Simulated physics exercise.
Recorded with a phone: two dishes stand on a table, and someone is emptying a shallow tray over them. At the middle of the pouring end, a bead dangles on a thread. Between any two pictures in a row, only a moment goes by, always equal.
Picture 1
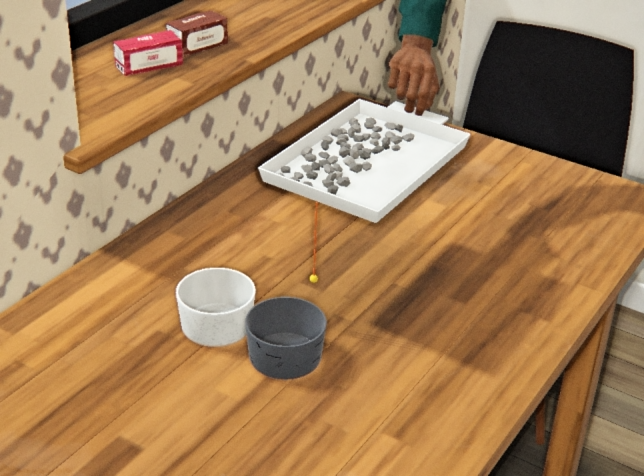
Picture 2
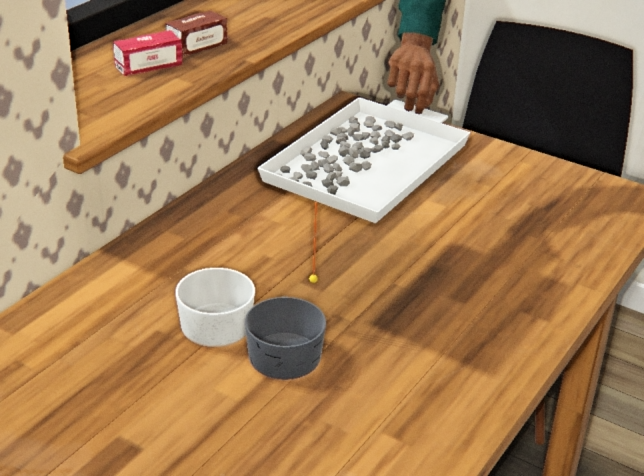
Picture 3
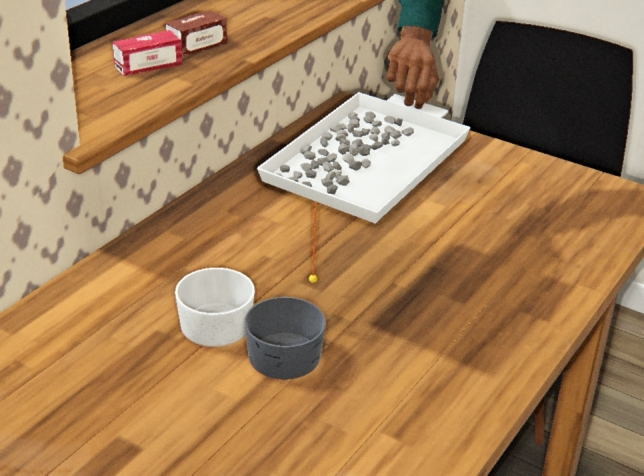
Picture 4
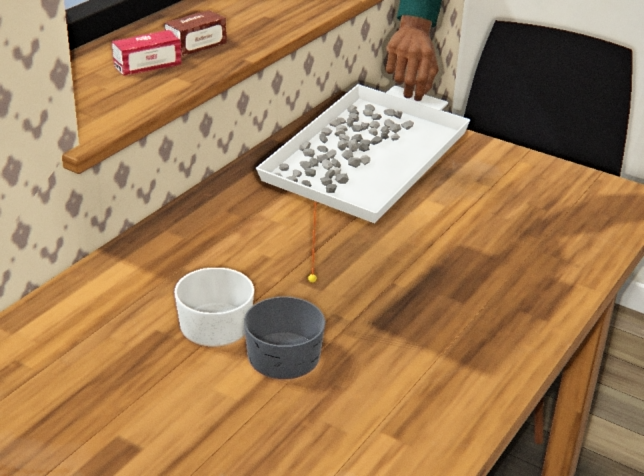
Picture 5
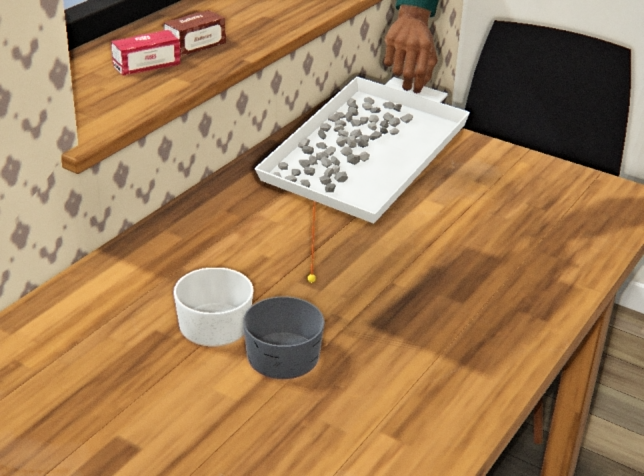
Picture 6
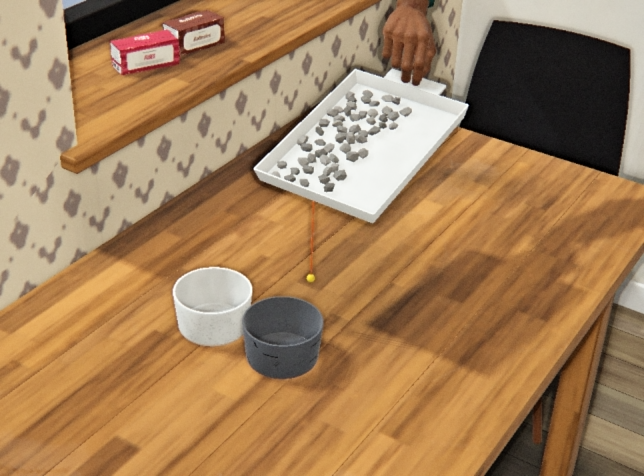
On a wooden table, a white dish and a dark gray one stood near a hanging bead while a hand gradually tilted a white tray of gray gravel slightly toward them, its handle end rising.
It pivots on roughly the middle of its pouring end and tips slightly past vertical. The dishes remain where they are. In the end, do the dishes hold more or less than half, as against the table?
They hold more than half.
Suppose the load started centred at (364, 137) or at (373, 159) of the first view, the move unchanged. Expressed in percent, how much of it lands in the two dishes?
It would be 60 in a hundred, and then 60 in a hundred.
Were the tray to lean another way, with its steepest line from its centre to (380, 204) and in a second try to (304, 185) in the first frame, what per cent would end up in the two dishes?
You'd see roughly 0 per cent the first time and 50 per cent the second.
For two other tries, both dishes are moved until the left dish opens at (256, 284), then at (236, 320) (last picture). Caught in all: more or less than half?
Try 1: A majority of it. Try 2: A minority of it.
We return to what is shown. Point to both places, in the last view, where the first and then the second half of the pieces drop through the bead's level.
First roughly (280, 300), then roughly (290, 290).
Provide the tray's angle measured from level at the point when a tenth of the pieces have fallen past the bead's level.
Close to 95 degrees, I reckon.
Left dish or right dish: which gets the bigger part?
That is the right dish.
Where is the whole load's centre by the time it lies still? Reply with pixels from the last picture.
I'd place the middle at about (278, 349).
Just after the last frame, tray tipped steeply; every one on the tray.
A moment on, tray tipped right over; the larger part on the tray; just a few in the right dish; about a tenth in the left dish; just a few outside both; about a tenth in the air.
Further on, tray tipped past a quarter turn; roughly half in the right dish; roughly a quarter in the left dish; roughly a third outside both.
When it is over, tray tipped past a quarter turn; roughly half in the right dish; roughly a quarter in the left dish; roughly a third outside both.
